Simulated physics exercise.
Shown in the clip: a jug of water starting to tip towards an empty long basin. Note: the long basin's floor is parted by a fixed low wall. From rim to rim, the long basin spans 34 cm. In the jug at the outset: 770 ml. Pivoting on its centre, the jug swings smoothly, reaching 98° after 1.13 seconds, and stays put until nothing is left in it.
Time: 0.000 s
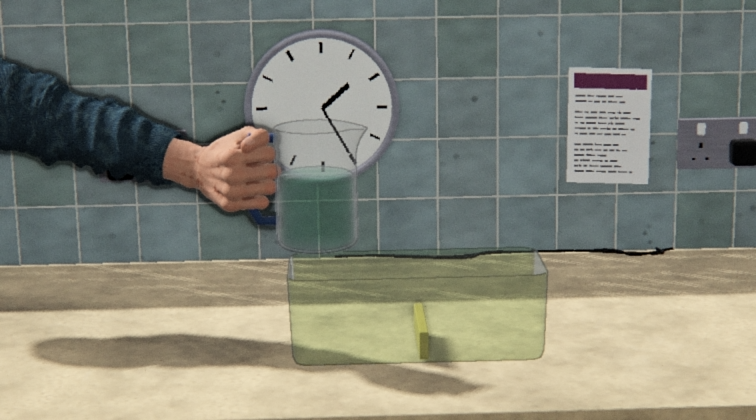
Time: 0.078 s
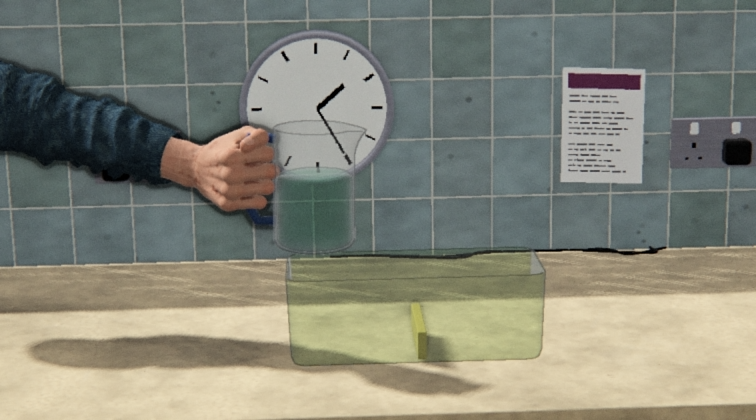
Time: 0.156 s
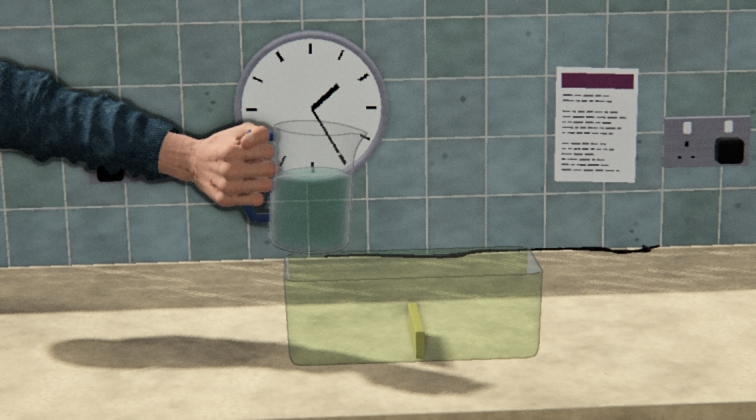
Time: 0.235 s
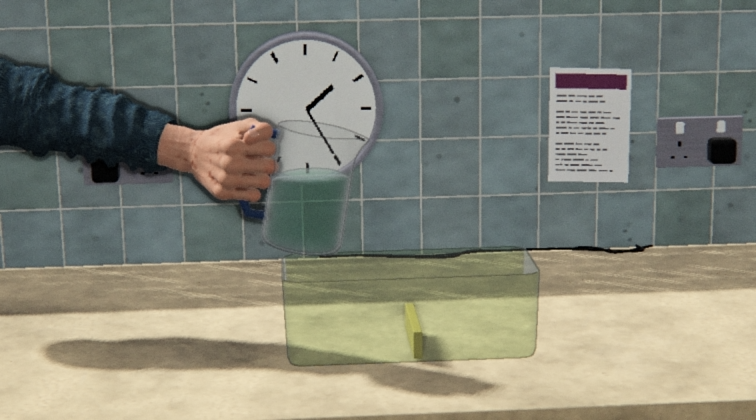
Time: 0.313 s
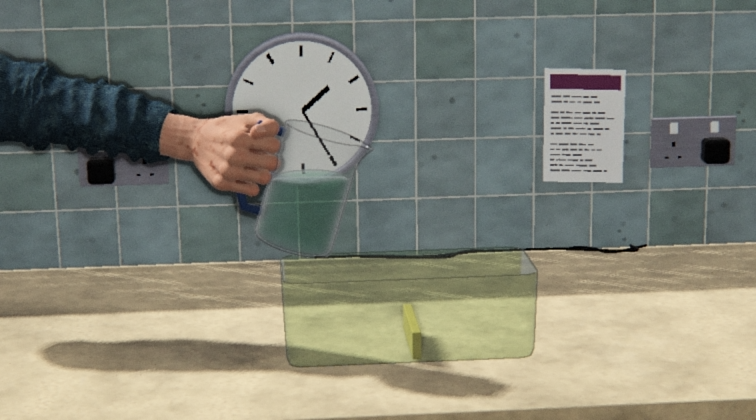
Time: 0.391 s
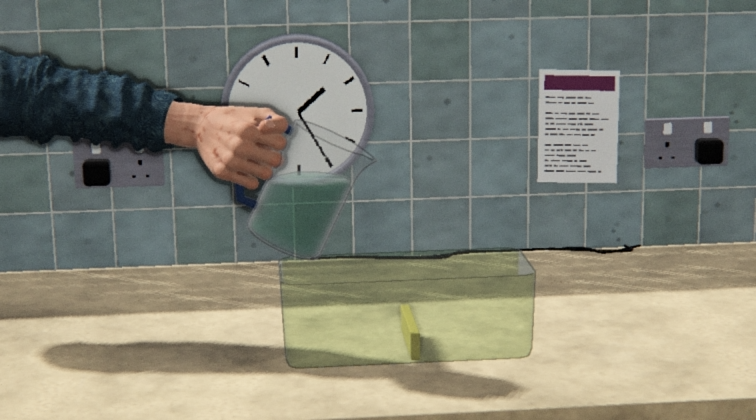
On a worktop against a tiled wall, a hand gradually tilting a jug of water rightward above an empty clear basin.
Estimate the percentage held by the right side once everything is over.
I would say 80 per cent.
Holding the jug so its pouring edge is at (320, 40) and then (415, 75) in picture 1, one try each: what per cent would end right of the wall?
30 per cent first, 85 per cent second.
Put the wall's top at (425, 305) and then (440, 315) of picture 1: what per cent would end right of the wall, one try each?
Respectively 65 and 25 %.
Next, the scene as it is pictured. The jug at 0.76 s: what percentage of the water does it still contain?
Some 94 % of it is still there.
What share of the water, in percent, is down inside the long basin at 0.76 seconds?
0 %, roughly.
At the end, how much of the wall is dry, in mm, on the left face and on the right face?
On the left it's about 30 mm; on the right, about 6 mm.
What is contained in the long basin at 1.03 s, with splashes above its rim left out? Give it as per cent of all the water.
Value: Approx. 36 %.
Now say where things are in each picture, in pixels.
The first picture shows tilt 0°; pouring edge (367, 127); surface from (277, 174) to (354, 172); the long basin's rim runs from (289, 268) to (542, 262); the wall's top is at (421, 319).
The second picture shows tilt 1°; pouring edge (367, 129); surface from (276, 175) to (352, 173).
The third picture shows tilt 5°; pouring edge (367, 132); surface from (274, 176) to (350, 173).
The fourth picture shows tilt 10°; pouring edge (370, 139); surface from (272, 178) to (349, 175).
The fifth picture shows tilt 17°; pouring edge (374, 148); surface from (269, 186) to (350, 177).
The sixth picture shows tilt 26°; pouring edge (378, 160); surface from (261, 194) to (351, 178).
Then, 0.76 s in, the tilt is 75° and 94 per cent is still to pour, 0 is left of the wall and 0 right of it.
Then, 1.03 s in, the tilt is 96° and 50 per cent is still to pour, 4 is left of the wall and 32 right of it.
Then, 1.32 s in, the tilt is 98° and 15 per cent is still to pour, 8 is left of the wall and 71 right of it.
Then, 1.63 s in, the tilt is 98° and 4 per cent is still to pour, 13 is left of the wall and 82 right of it.
Finally, 20 per cent lies left of the wall, 80 right of it and 0 outside.
